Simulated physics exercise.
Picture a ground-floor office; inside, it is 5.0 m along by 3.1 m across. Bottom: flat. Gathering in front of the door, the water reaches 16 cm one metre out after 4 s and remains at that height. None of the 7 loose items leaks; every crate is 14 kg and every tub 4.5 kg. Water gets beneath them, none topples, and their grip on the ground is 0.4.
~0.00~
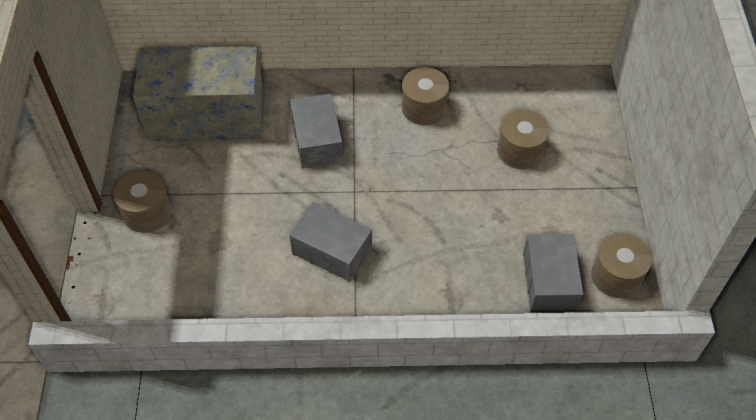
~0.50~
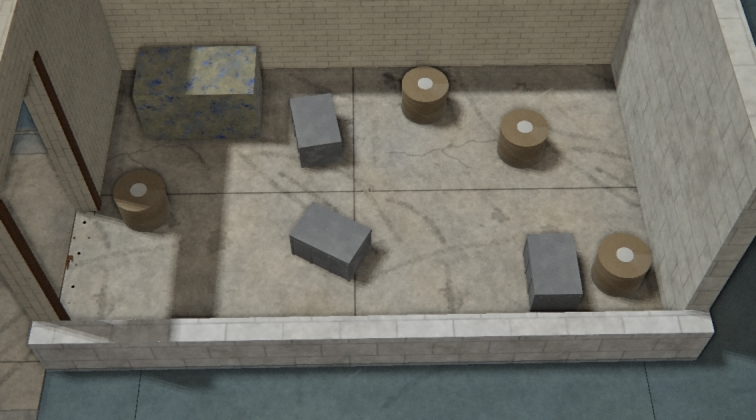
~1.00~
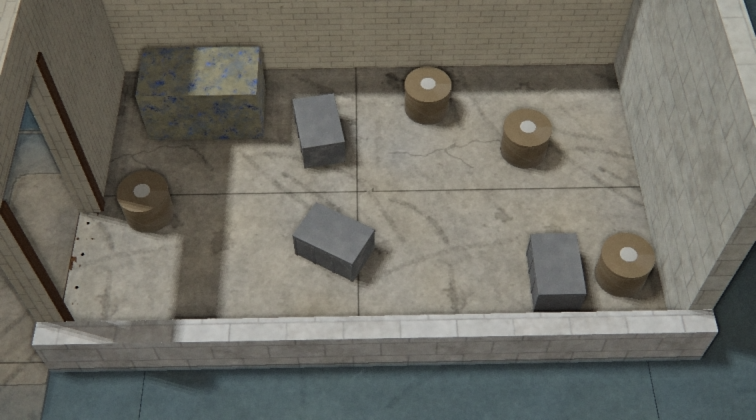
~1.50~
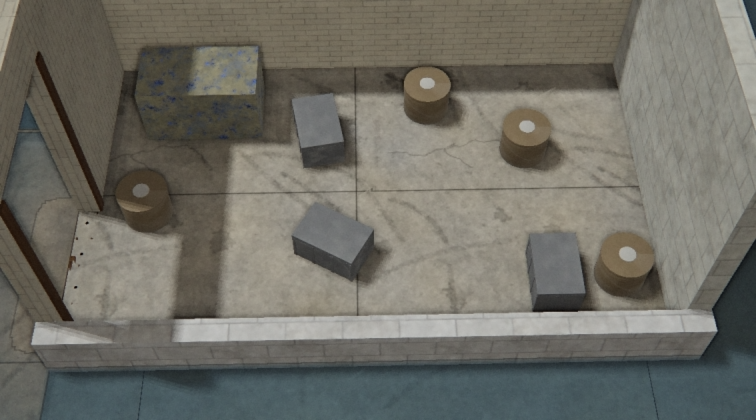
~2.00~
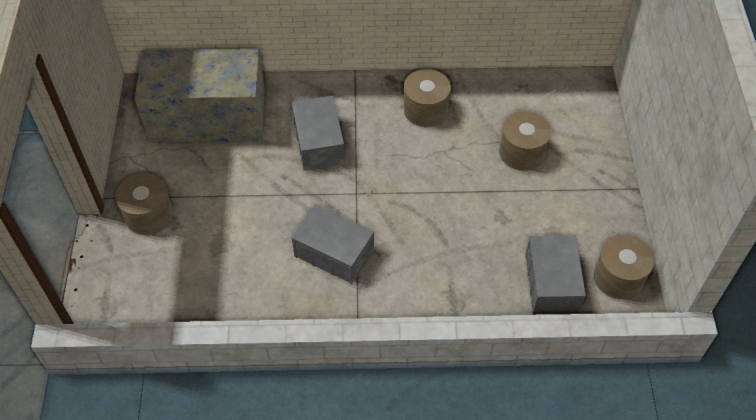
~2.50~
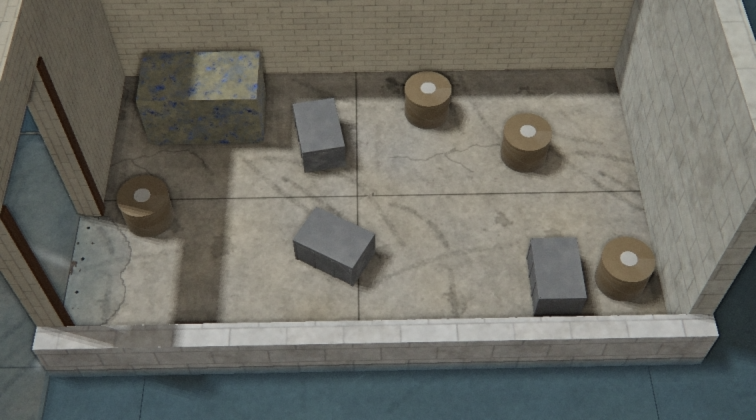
Water spreading outside a walled room and creeping through the left doorway, while grey crates and round brown tubs stay still.
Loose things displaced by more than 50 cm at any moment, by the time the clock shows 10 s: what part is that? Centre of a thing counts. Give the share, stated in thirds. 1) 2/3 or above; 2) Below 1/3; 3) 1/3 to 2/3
(1) 2/3 or above.
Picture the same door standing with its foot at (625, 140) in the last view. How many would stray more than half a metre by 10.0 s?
Result: 3 of them.
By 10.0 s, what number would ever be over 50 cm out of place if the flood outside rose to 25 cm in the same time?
So the tally would be 7.
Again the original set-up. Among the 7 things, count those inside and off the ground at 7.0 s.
Just then, the number is 0.
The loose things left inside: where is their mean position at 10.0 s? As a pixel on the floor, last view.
Mean position: Approximately (464, 141).
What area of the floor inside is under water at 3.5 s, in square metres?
1.5 m2.
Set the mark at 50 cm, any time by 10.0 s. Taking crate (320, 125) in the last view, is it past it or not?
It is below the mark.
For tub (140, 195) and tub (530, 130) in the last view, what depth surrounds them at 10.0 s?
Depths: Near 2 cm, then near 10 cm.
After 3.5 s 0 of 7 are over 50 cm from their spots; 0 afloat.
After 4.5 s 0 of 7 are over 50 cm from their spots; 0 afloat.
After 7.0 s 2 of 7 are over 50 cm from their spots; 0 afloat.
After 10.0 s 5 of 7 are over 50 cm from their spots, and 5 have been at some point; 4 afloat.
